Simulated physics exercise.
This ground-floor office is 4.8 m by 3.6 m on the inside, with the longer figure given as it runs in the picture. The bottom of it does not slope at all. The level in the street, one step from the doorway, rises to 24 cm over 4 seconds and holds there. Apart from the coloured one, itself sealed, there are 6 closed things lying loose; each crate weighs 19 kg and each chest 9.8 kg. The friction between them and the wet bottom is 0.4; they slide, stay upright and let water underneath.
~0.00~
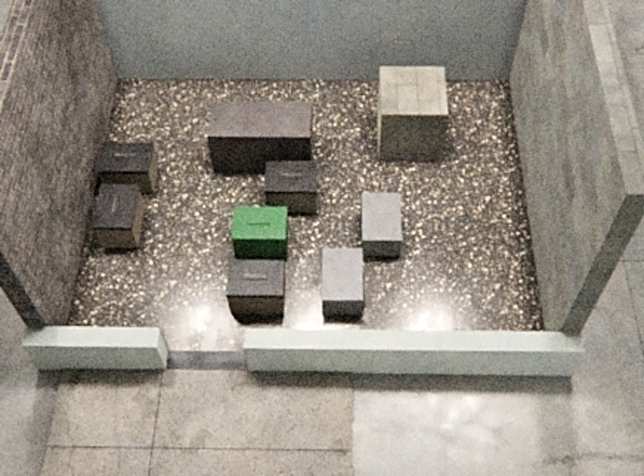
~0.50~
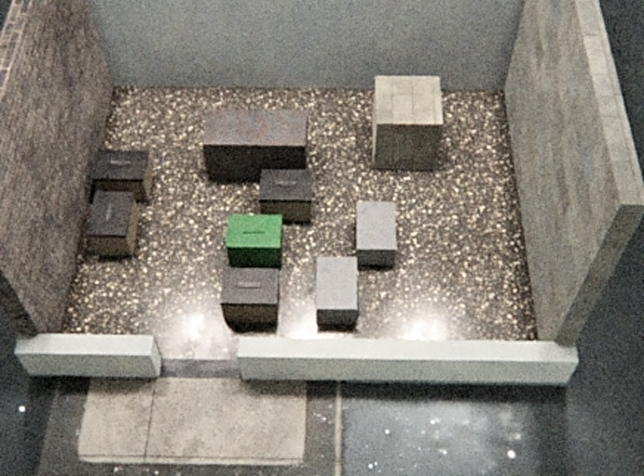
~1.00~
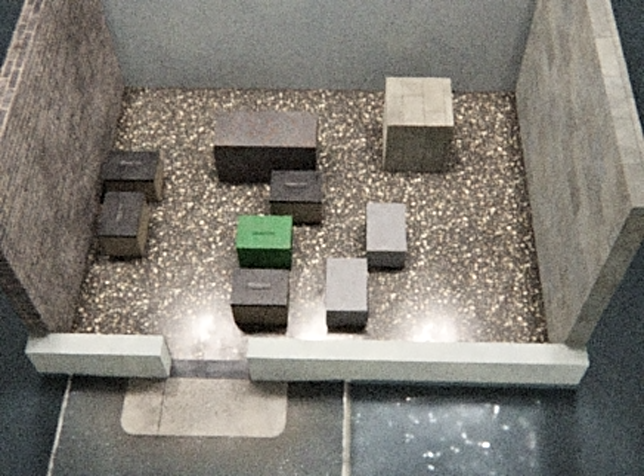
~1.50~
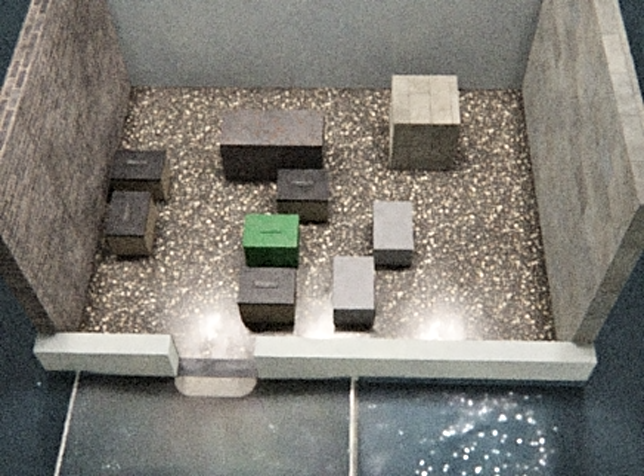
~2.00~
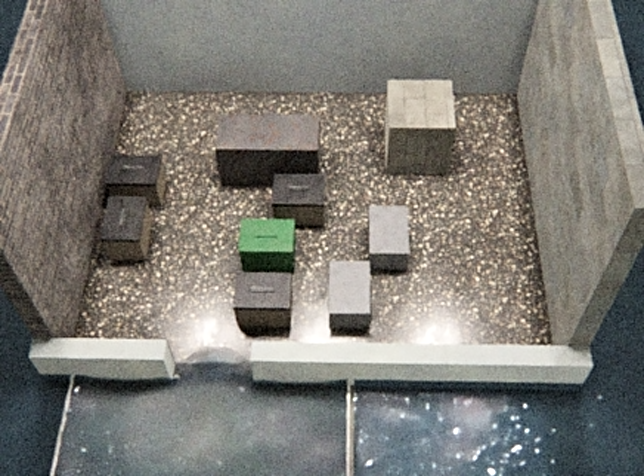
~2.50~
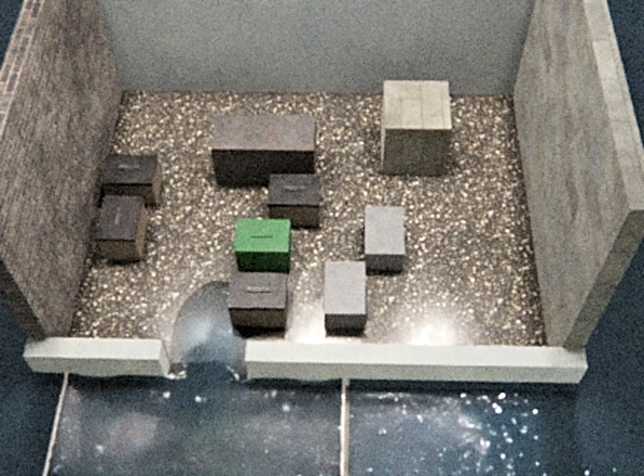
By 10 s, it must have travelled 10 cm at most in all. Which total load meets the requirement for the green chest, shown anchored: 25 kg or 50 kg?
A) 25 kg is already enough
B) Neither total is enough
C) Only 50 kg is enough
C, only 50 kg is enough.
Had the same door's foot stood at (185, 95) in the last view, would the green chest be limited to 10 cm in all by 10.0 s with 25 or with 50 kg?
Then the lighter mass works.
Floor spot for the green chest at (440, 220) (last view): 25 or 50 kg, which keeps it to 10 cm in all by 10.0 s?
Both loads work.
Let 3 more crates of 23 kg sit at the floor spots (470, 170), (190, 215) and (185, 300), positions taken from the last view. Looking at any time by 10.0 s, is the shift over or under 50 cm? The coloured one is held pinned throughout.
Taking them in order, the first is inside the line, the second beyond the line and the third beyond the line.
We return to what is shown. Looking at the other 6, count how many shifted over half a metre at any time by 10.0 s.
Answer: 5.
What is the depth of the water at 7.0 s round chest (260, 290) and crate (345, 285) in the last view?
Close to 5 and 5 centimetres.
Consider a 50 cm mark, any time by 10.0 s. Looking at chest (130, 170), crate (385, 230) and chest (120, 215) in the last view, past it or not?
First above the mark, second below the mark, third above the mark.
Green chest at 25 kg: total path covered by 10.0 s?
It covers about 80 cm altogether.
After 3.5 s the green chest would be 0 cm from its start with 25 kg and 0 cm from its start with 50 kg; 3 cm of water round it then.
After 4.5 s the green chest would be 4 cm from its start with 25 kg and 0 cm from its start with 50 kg; 5 cm of water round it then.
After 7.0 s the green chest would be 45 cm from its start with 25 kg and 0 cm from its start with 50 kg; 7 cm of water round it then.
After 10.0 s the green chest would be 77 cm from its start with 25 kg and 0 cm from its start with 50 kg; 8 cm of water round it then.
